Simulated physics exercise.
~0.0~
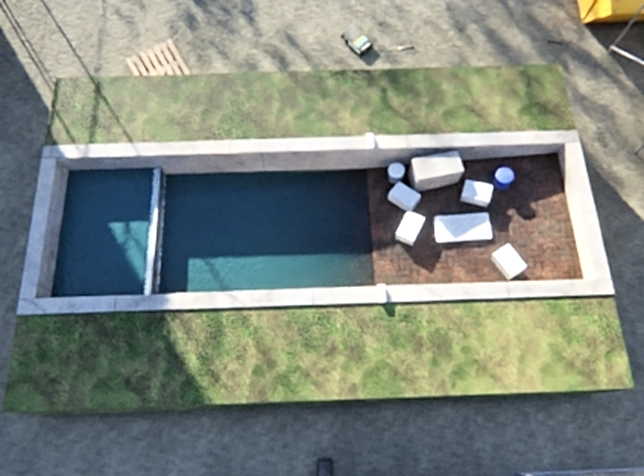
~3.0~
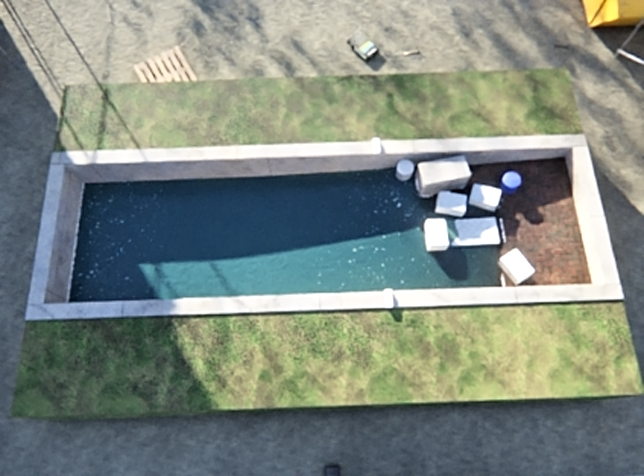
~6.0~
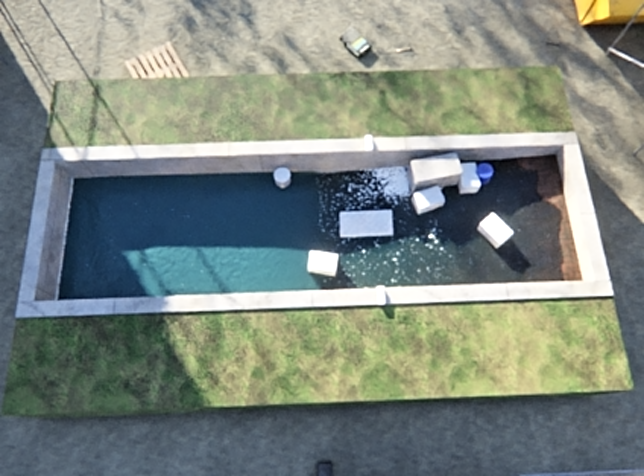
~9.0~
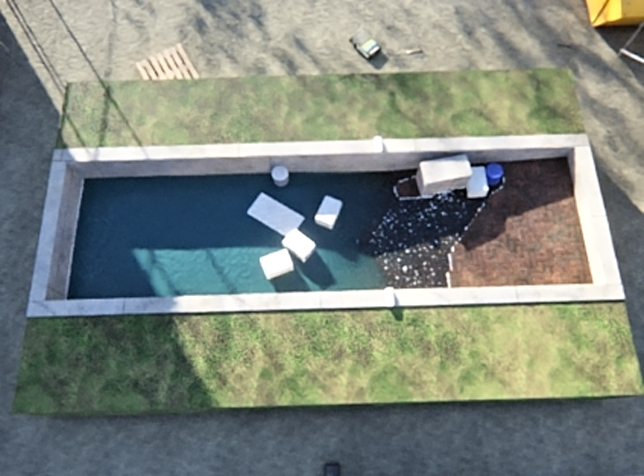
In the video, seen from above, a partition in a walled pool vanishes and water surges right over the brick slope, shifting white blocks and a white pail; as it draws back, several blocks drift left into the water, while the blue pail rests beside a large block.
